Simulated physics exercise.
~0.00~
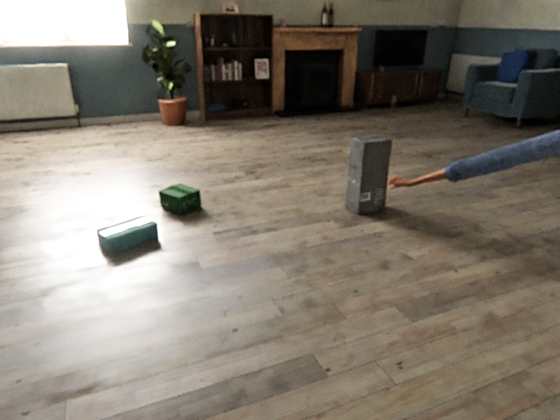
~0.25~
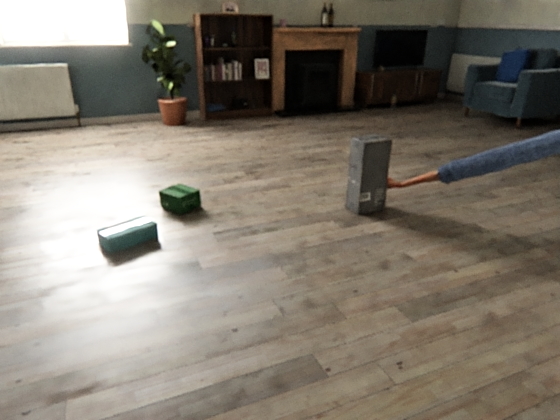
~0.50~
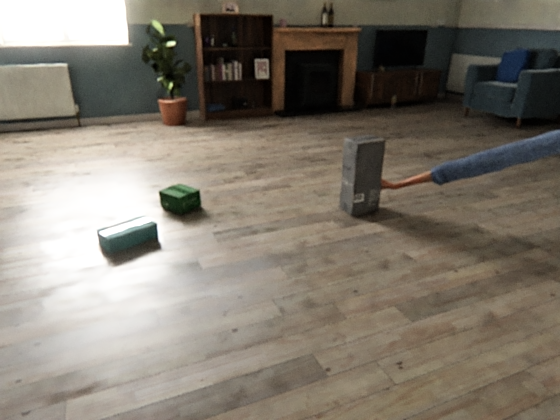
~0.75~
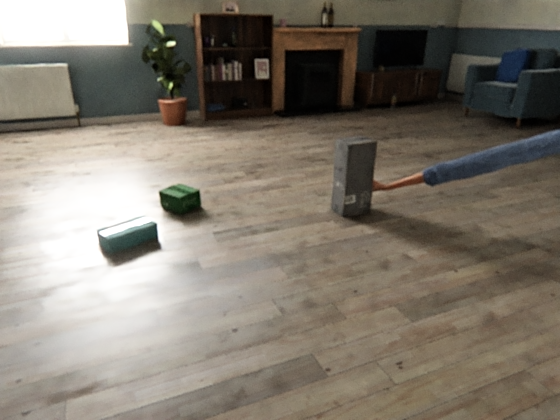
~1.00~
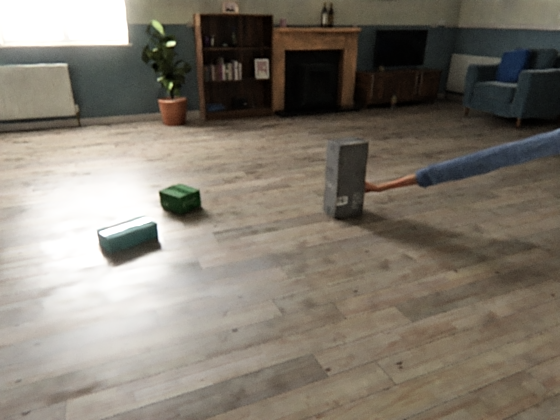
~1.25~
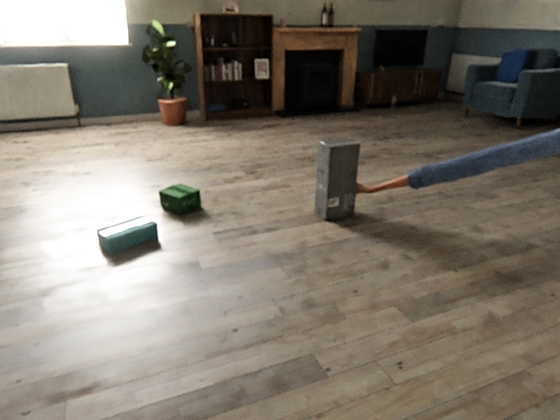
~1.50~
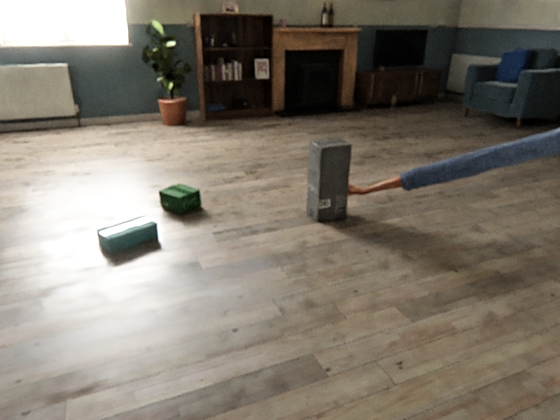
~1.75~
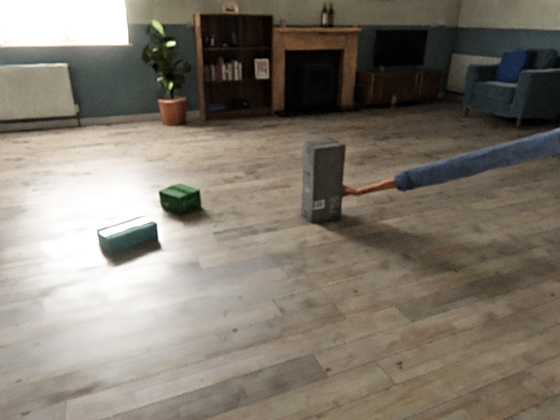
In this clip, an outstretched arm in a blue sleeve reaches in from the right and slides a tall grey box steadily leftward across a wooden floor; the box ends upright, still short of the green box and turquoise parcel, which stay in place.
